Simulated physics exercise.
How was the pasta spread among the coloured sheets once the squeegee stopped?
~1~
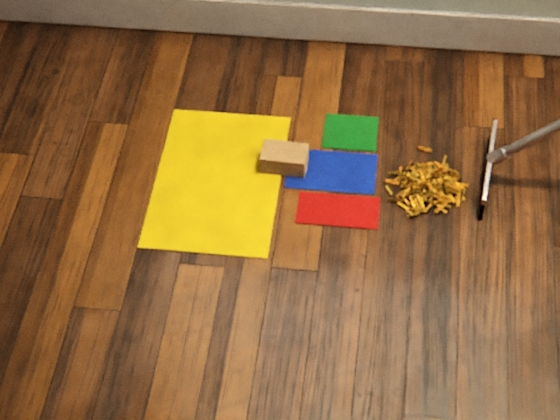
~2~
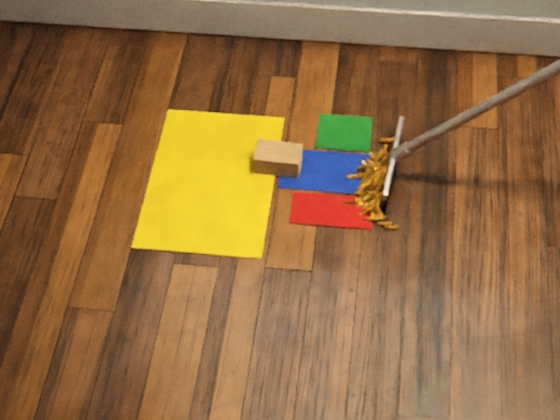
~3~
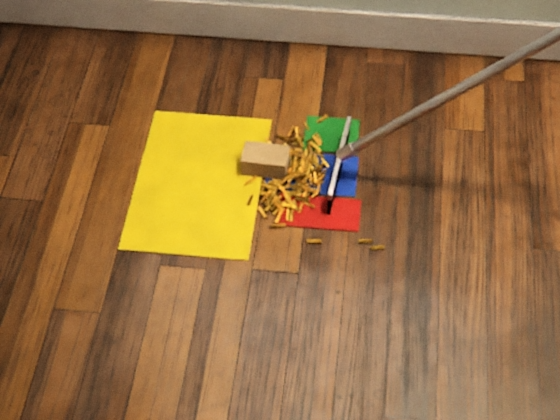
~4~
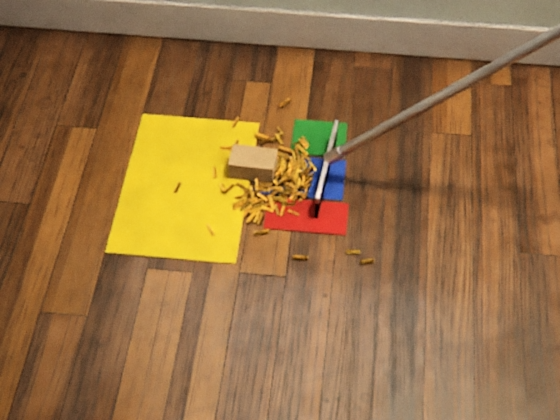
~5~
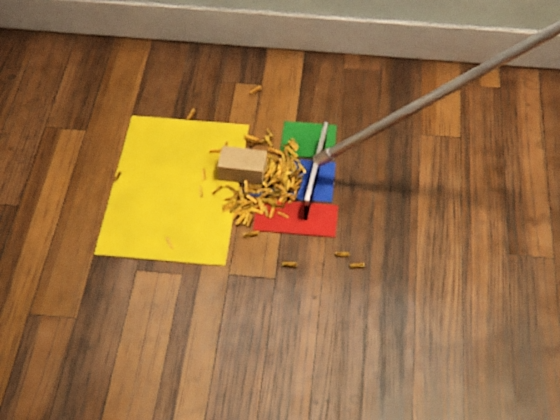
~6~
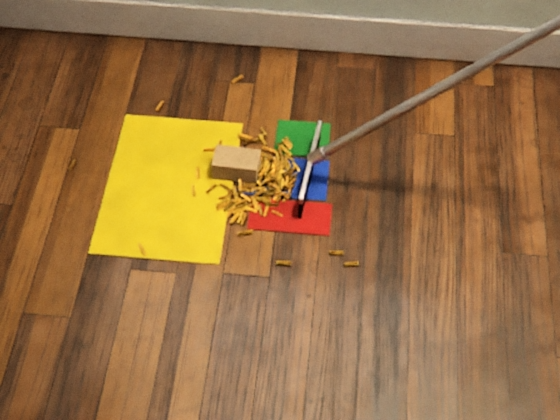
The blue sheet held a large share of the pasta, while the red, green and yellow sheets each ended up with only a small part of it.
On a wooden floor, a long-handled squeegee pushed a pile of dry pasta left onto coloured sheets, where it bunched up against a fixed block and some pieces scattered around it. The blade then stopped, leaving most of the pasta heaped near the block.
